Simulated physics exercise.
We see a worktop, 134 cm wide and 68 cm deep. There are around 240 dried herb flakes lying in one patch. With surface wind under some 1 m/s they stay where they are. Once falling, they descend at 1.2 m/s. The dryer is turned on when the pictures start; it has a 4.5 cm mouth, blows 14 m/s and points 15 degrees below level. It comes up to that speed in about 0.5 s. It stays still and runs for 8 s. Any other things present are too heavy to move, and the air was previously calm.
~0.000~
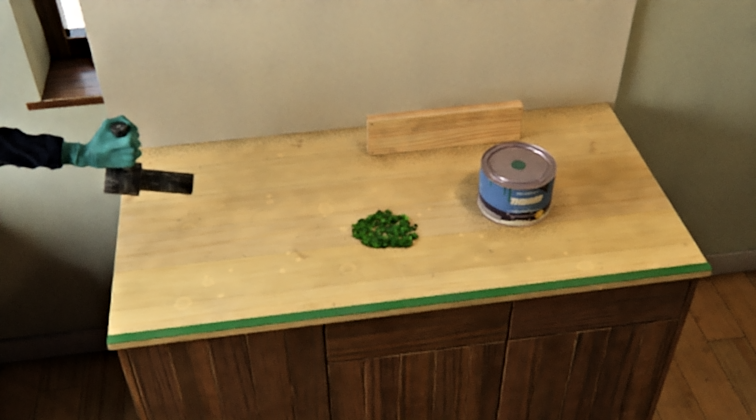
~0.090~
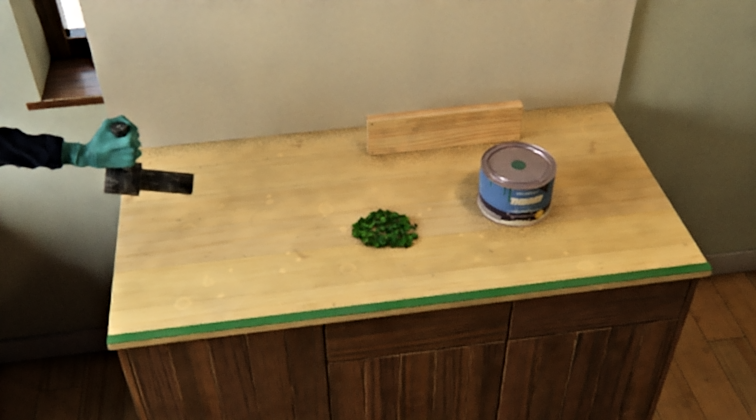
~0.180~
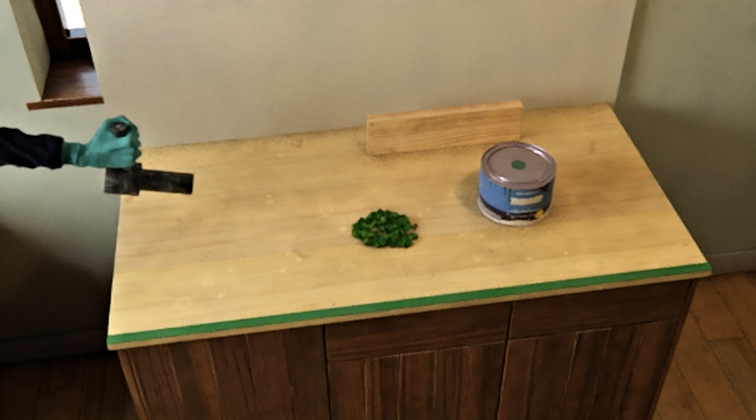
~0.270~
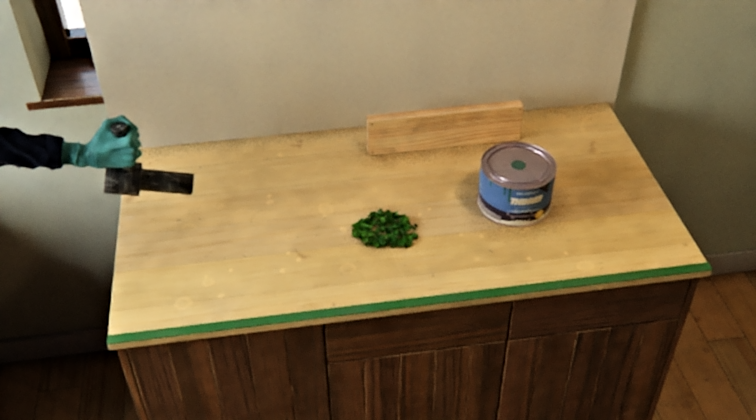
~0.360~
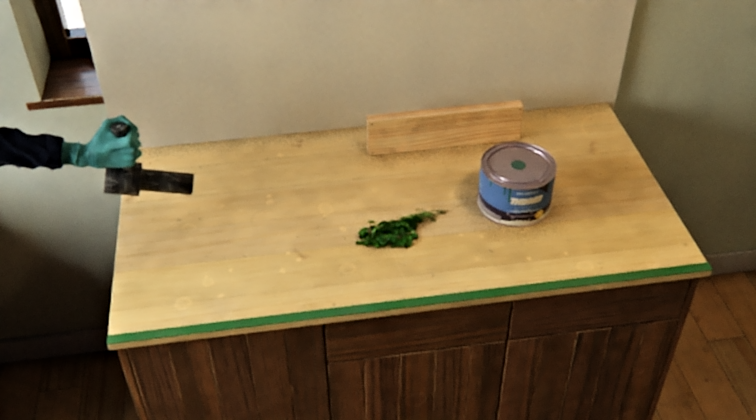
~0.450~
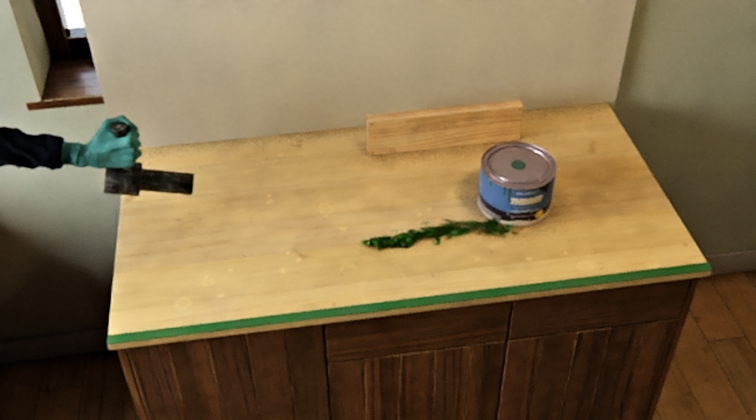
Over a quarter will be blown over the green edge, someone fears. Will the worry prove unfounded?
Watch it - the losses over that edge are going to exceed one in four.
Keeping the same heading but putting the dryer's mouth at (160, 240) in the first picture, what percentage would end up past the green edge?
My estimate is close to 4 percent.
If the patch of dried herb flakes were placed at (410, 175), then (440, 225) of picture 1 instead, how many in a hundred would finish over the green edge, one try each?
Roughly 0 %, then 80 %.
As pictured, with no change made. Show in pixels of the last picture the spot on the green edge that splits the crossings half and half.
Somewhere about (614, 282).
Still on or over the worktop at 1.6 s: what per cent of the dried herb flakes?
I reckon some 1 %.
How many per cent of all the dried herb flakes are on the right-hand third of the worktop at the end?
Roughly 0 in a hundred.
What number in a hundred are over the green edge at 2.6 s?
Roughly 70 in a hundred by then.
After 1.6 s, 71 % are over the green edge; 98 % have settled or left.
After 2.6 s, 71 % are over the green edge; 99 % have settled or left.
After 4.4 s, 71 % are over the green edge; 100 % have settled or left.
After 8.0 s, at the end, 71 % are over the green edge.
